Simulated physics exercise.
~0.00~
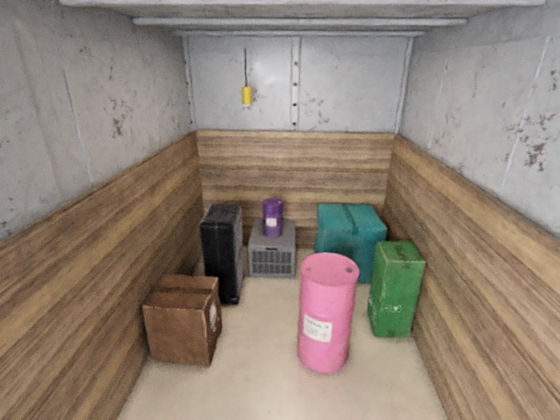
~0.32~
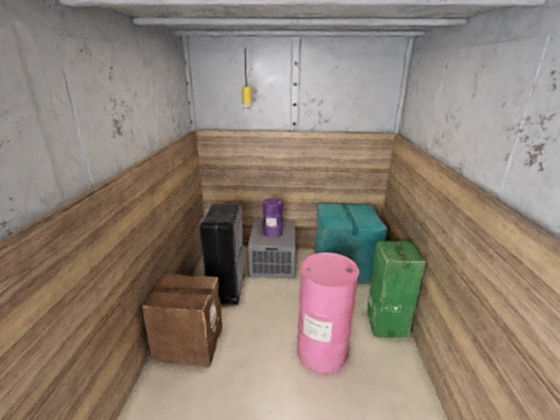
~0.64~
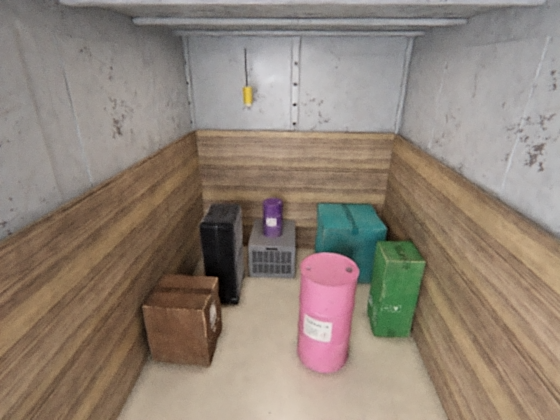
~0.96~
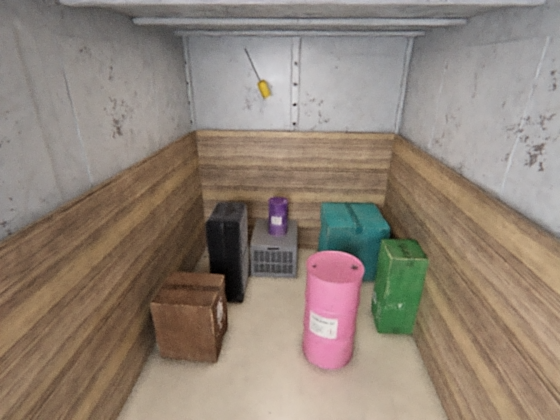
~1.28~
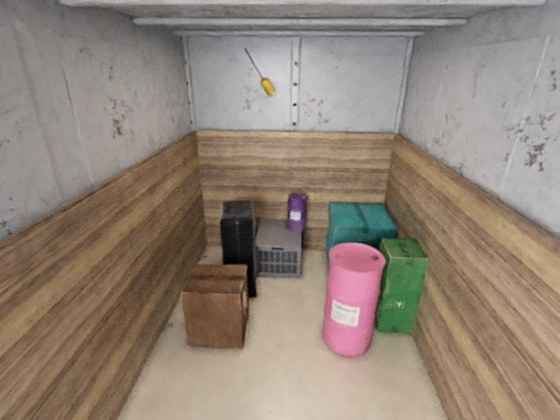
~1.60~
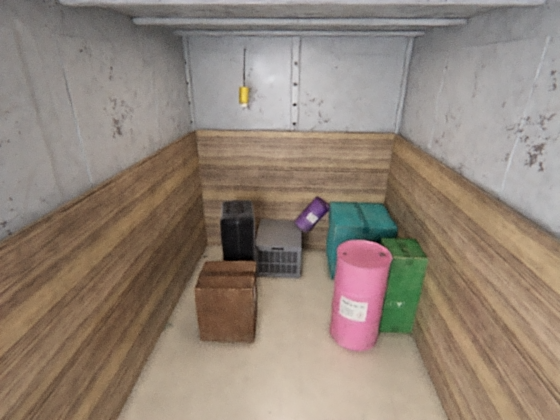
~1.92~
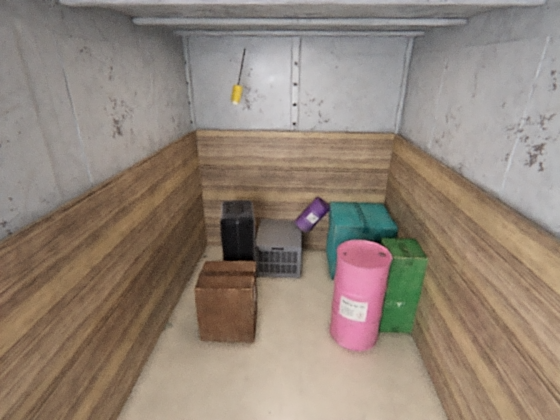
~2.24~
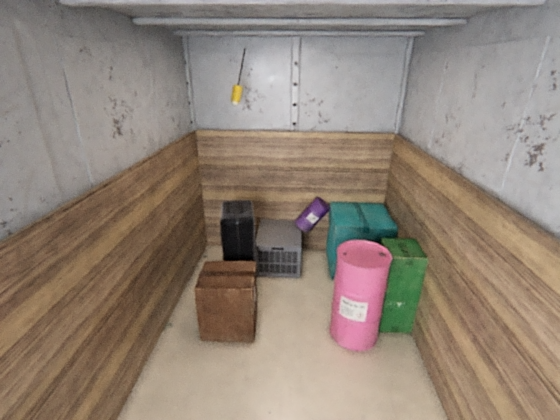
A pink drum, boxes, cases and a small purple canister stood still in a wood-lined van bay, then most slid rightwards as the hanging lamp swung, and the canister tipped over, ending up leaning beside the turquoise box while everything else stayed upright.
